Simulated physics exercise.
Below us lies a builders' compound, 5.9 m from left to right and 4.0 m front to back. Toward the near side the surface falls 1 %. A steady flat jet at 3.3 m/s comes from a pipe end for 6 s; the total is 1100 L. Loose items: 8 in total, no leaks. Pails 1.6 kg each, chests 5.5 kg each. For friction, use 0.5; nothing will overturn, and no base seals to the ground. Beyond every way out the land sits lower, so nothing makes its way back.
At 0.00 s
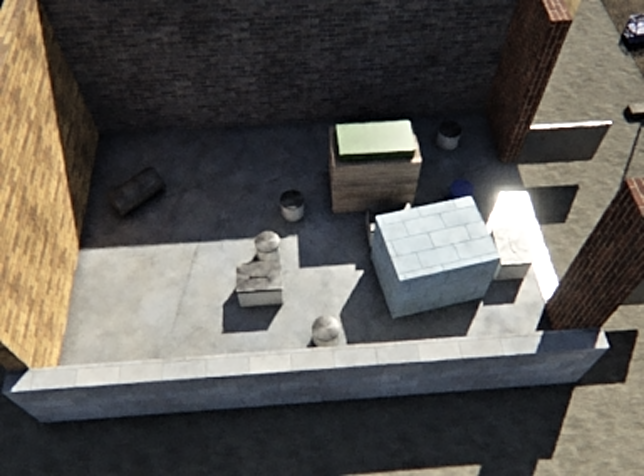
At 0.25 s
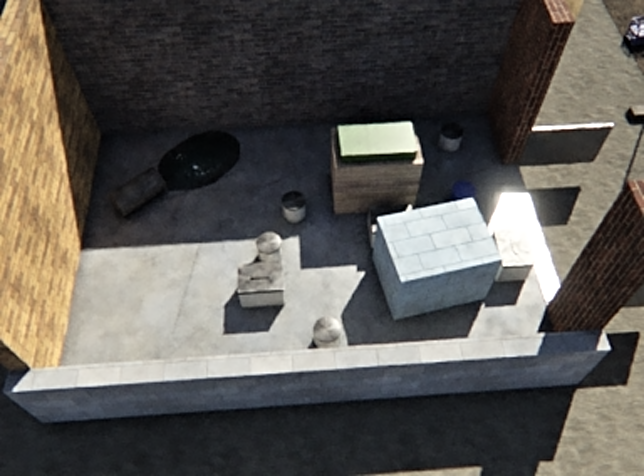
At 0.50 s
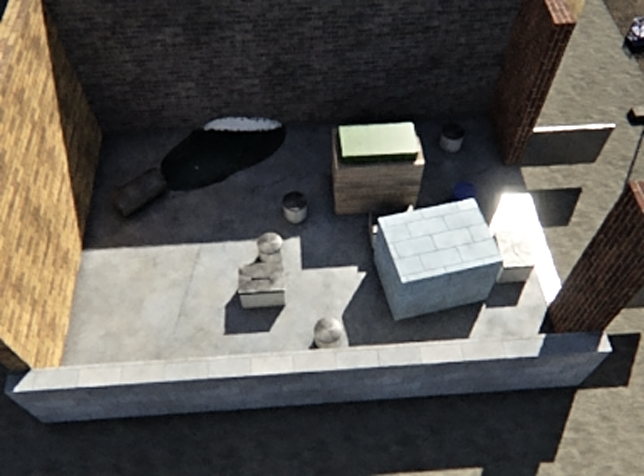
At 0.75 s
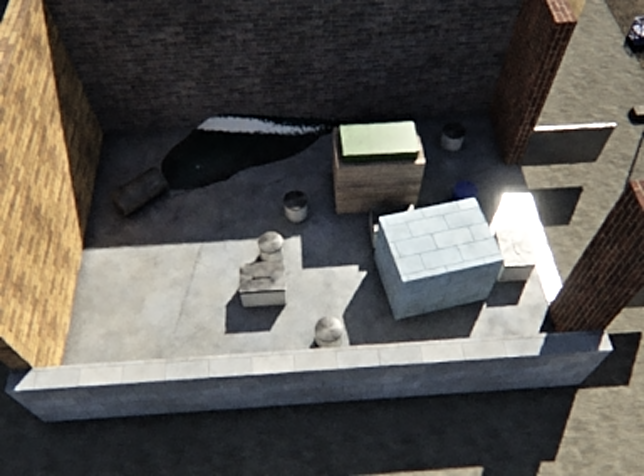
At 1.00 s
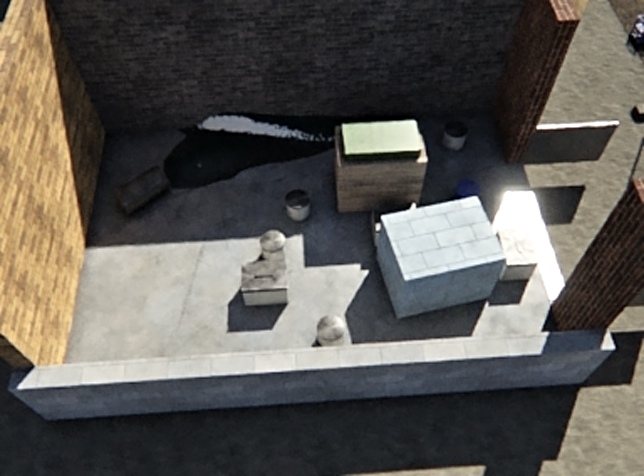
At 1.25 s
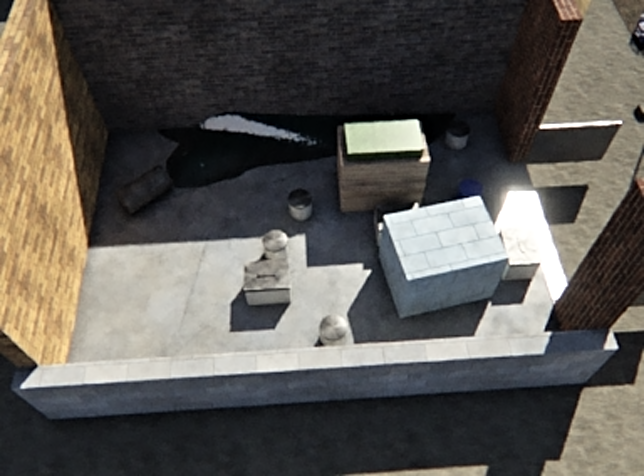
Builders' compound from above, dark water spreading from the left along the back wall behind crates, loose items staying still.
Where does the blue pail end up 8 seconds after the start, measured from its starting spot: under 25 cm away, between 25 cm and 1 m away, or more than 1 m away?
It ends up a quarter to one metre away.
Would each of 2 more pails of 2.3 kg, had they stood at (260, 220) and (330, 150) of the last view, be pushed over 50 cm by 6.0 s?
Within, beyond.
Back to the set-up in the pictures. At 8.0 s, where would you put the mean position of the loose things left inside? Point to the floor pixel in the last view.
Centred roughly on (339, 265).
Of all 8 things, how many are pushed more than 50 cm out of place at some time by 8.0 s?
Tally: 3.
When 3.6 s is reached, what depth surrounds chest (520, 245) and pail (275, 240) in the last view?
1 and 0 cm.
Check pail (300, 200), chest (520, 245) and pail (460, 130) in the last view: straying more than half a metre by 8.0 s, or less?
Item one below the mark, item two above the mark, item three above the mark.
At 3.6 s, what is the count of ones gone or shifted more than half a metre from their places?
By then the count is 1.
After 1.8 s the blue pail is near (471, 188), 0.0 m from its start, aground; 0 of 8 are out; 0 afloat.
After 3.6 s the blue pail is near (474, 196), 0.1 m from its start, aground; 1 of 8 are out; 0 afloat.
After 5.6 s the blue pail is near (443, 218), 0.7 m from its start, afloat; 1 of 8 are out; 2 afloat.
After 8.0 s the blue pail is near (435, 198), 0.5 m from its start, afloat; 1 of 8 are out; 1 afloat.
